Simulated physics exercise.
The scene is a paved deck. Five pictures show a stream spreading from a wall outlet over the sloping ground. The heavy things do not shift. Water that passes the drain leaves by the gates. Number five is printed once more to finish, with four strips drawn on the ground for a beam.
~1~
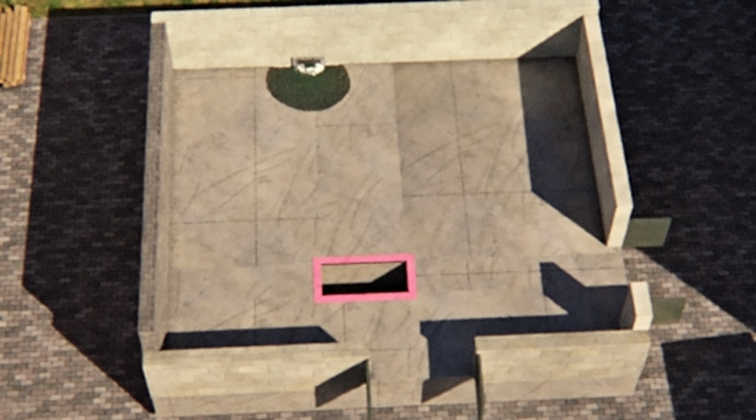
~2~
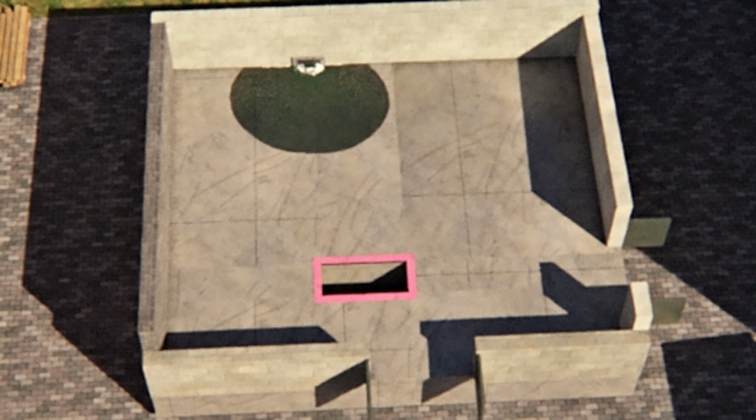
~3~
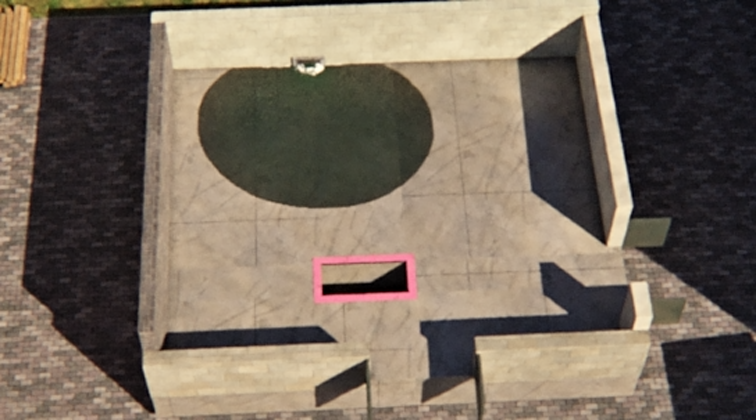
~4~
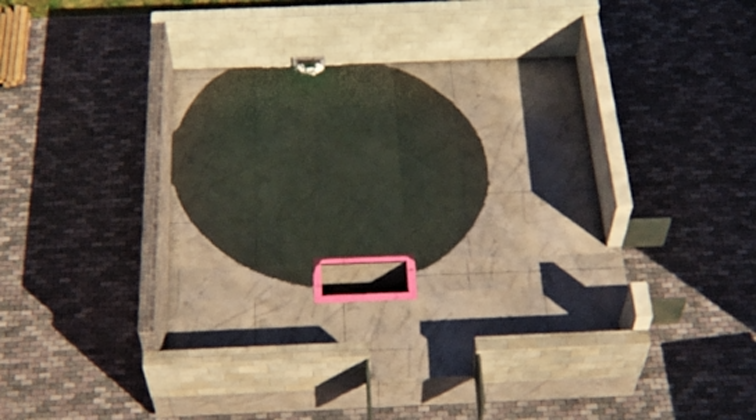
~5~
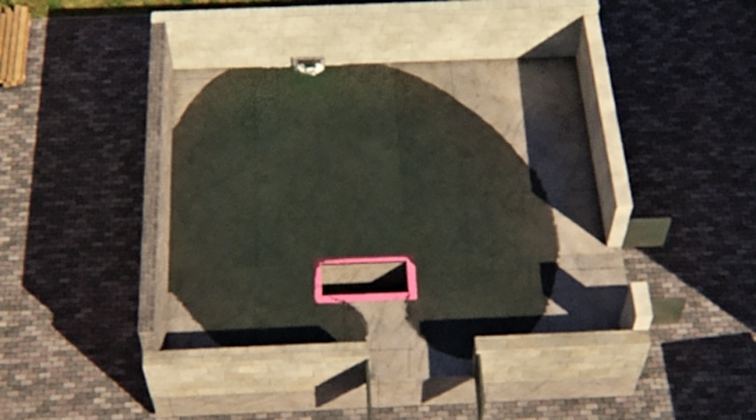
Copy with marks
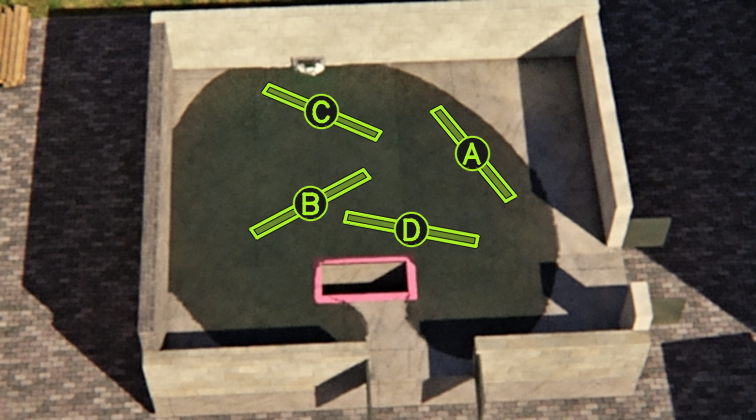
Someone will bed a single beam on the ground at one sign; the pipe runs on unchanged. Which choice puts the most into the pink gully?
Choose A.
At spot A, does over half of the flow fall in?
No.
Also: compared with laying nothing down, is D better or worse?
Worse.
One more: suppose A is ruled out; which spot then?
That is spot D.
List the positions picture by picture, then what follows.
Outfall at (309, 61); pink gully at (365, 278); open gate at (613, 284); open gate at (421, 365); water covers 3 % of the ground and shows as far out as (298, 105); pink gully still dry.
Water covers 10 % of the ground and shows as far out as (359, 139); pink gully still dry.
Water covers 22 % of the ground and shows as far out as (323, 205); pink gully still dry.
Water covers 41 % of the ground and shows as far out as (436, 254); pink gully taking water.
Water covers 63 % of the ground and shows as far out as (510, 319); pink gully taking water.
On the marked copy, A from (436, 109) to (510, 198); B from (253, 233) to (366, 173); C from (266, 88) to (378, 135); D from (345, 216) to (476, 241).
With A, about 35 % of the stream runs into the pink gully, about 64 % out by the gates.
With B, about 9 % of the stream runs into the pink gully, about 90 % out by the gates.
With C, about 9 % of the stream runs into the pink gully, about 90 % out by the gates.
With D, about 23 % of the stream runs into the pink gully, about 77 % out by the gates.
